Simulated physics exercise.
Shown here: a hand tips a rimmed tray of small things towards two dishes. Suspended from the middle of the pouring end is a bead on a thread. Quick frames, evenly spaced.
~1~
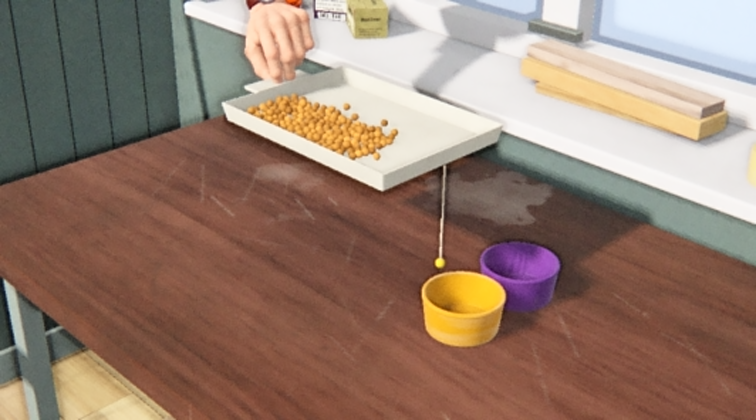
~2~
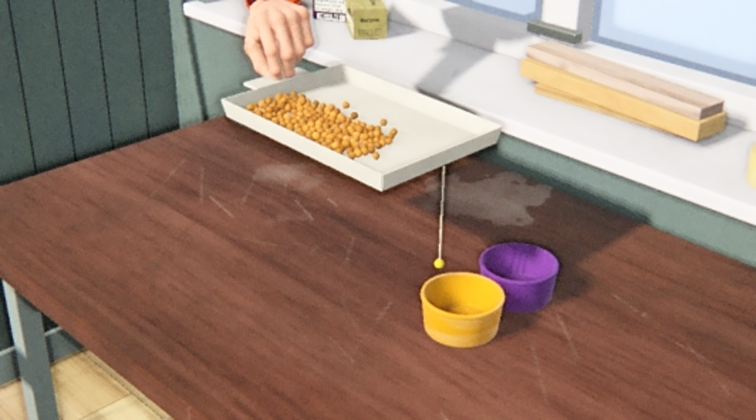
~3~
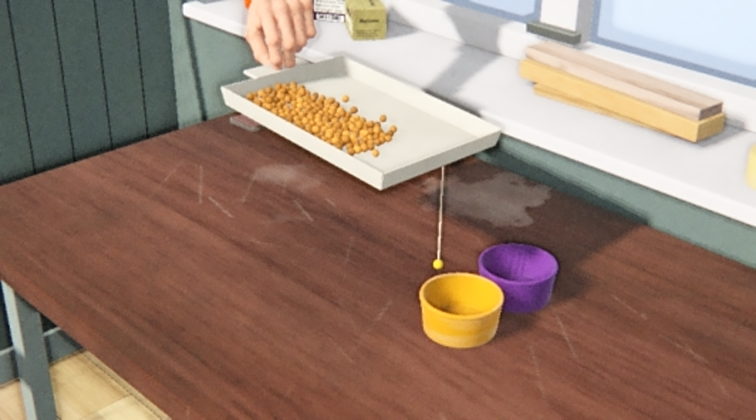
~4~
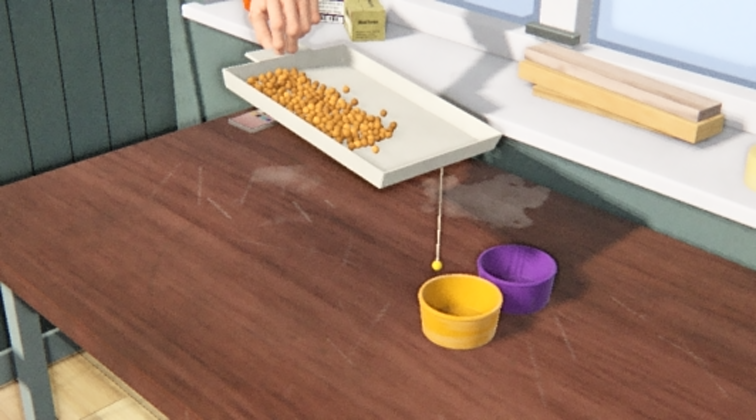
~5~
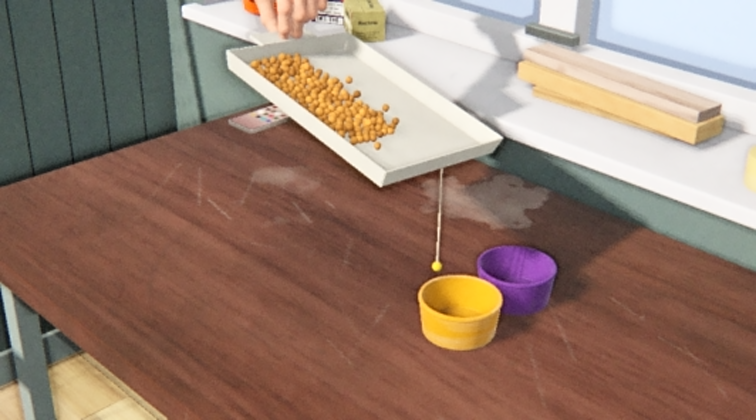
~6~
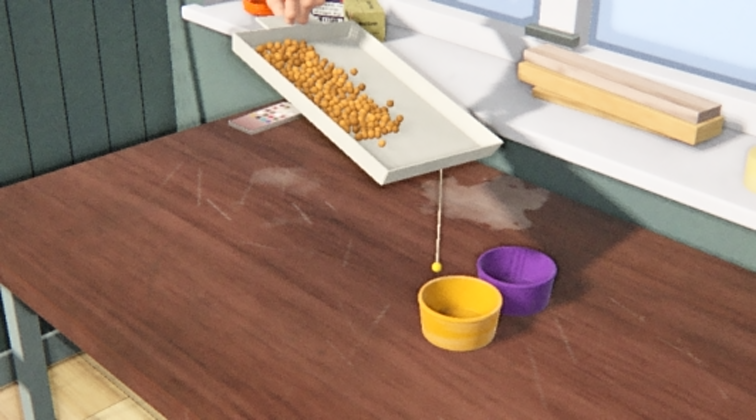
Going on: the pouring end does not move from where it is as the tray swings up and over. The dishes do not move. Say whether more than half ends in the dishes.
The bulk is caught.
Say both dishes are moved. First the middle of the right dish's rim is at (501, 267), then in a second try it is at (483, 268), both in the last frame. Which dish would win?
Place 1: The one on the right side; place 2: The one on the right side.
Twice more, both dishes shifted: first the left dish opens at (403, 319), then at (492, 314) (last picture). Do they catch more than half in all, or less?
The pair would catch the lesser share the first time and the lesser share the second time.
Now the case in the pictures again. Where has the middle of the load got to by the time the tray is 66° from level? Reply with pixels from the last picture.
Near (477, 156).
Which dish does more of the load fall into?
The one to the right.
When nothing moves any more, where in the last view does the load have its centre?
(506, 293).
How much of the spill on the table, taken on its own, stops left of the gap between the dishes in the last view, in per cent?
Estimate: About 60 in every hundred.
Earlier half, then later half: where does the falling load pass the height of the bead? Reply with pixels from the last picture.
Starting near (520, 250), moving on to near (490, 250).
Soon after the last picture, tray tipped steeply; most on the tray; a stray few in the right dish; a stray few outside both; about a quarter in the air.
A little later, tray tipped past a quarter turn; about half on the tray; a stray few in the left dish; about a quarter in the right dish; a small part outside both; a small part in the air.
Later still, tray tipped past a quarter turn; about a quarter in the left dish; about half in the right dish; about a third outside both.
At rest, tray tipped past a quarter turn; about a quarter in the left dish; about half in the right dish; about a third outside both.
